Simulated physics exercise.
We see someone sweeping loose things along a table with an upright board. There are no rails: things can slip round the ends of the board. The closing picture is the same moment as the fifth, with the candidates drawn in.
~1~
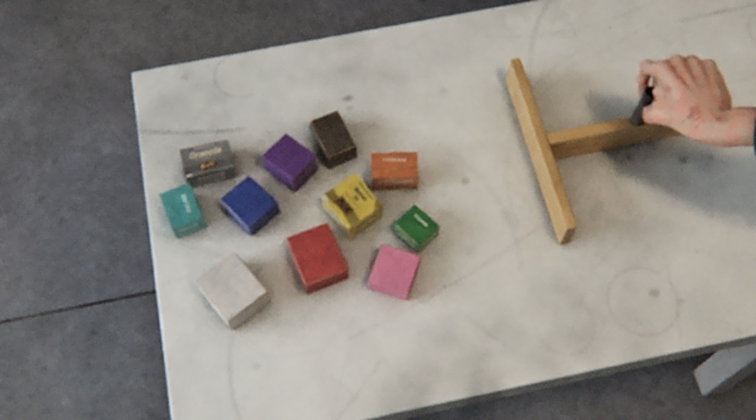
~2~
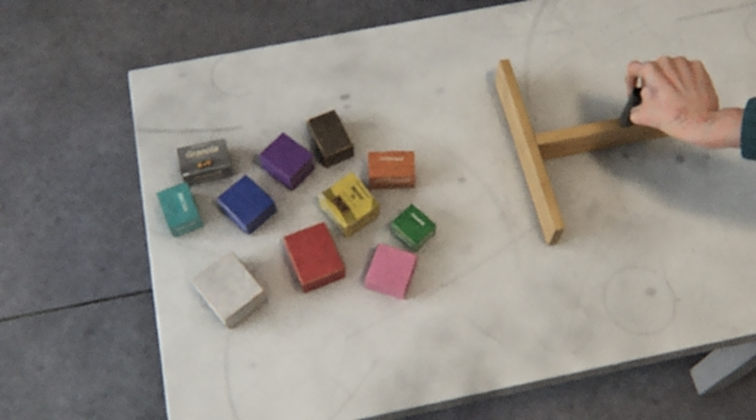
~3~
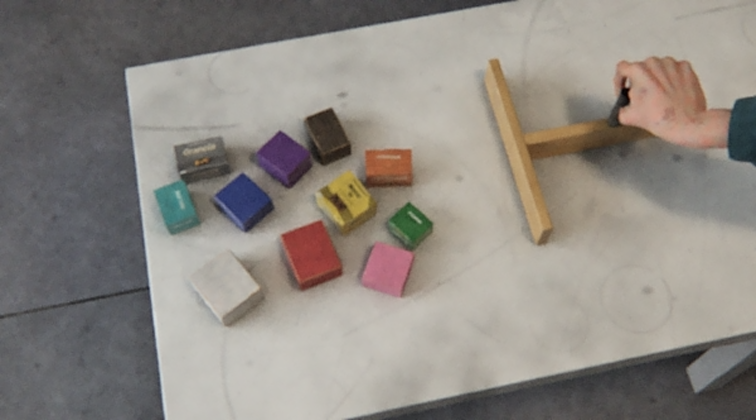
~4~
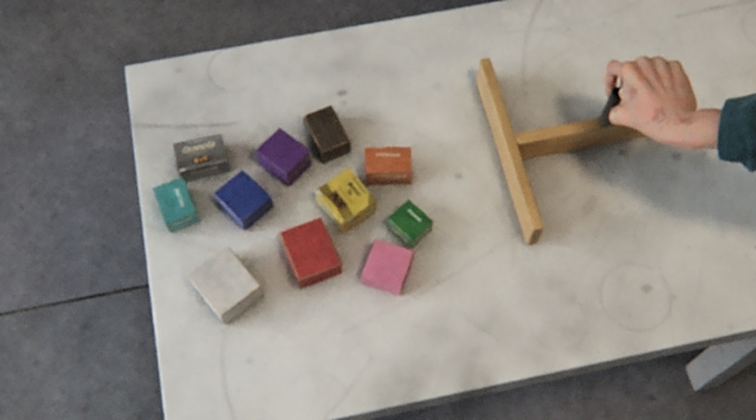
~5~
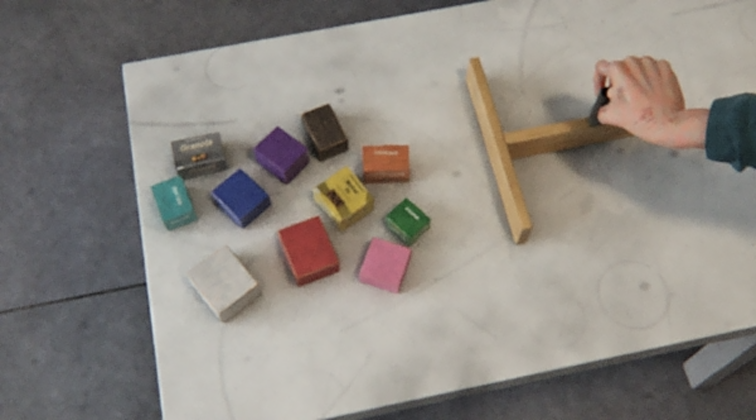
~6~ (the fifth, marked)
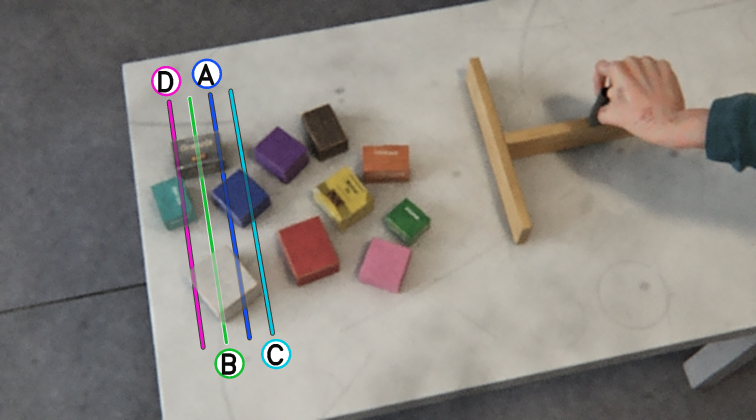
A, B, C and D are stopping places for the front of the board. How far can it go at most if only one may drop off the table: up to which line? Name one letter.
At C, and not beyond.
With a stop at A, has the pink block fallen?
By then, no.
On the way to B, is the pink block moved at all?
By then, yes.
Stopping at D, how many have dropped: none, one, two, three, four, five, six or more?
Six or more.
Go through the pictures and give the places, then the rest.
In the first frame, red block (318, 258); orange box (395, 171); pink block (395, 273).
In the second frame, board (531, 140); green packet (414, 228).
In the third frame, board (520, 140); yellow packet (347, 203).
In the fourth frame, board (510, 140); purple block (285, 157).
In the fifth frame, board (500, 139); blue block (241, 198); turquoise packet (174, 204); red block (309, 251).
On the marked copy, A at (229, 209); B at (207, 213); C at (250, 205); D at (185, 217).
With C. Early on, board (411, 156); green packet (397, 223); orange box (380, 167).
Further on, board (320, 173); white block (210, 282); blue block (235, 201).
At the end, board (251, 186); turquoise packet over the edge; white block (159, 289); one fallen.
As for the rest, A drops three; B drops four; D drops six.
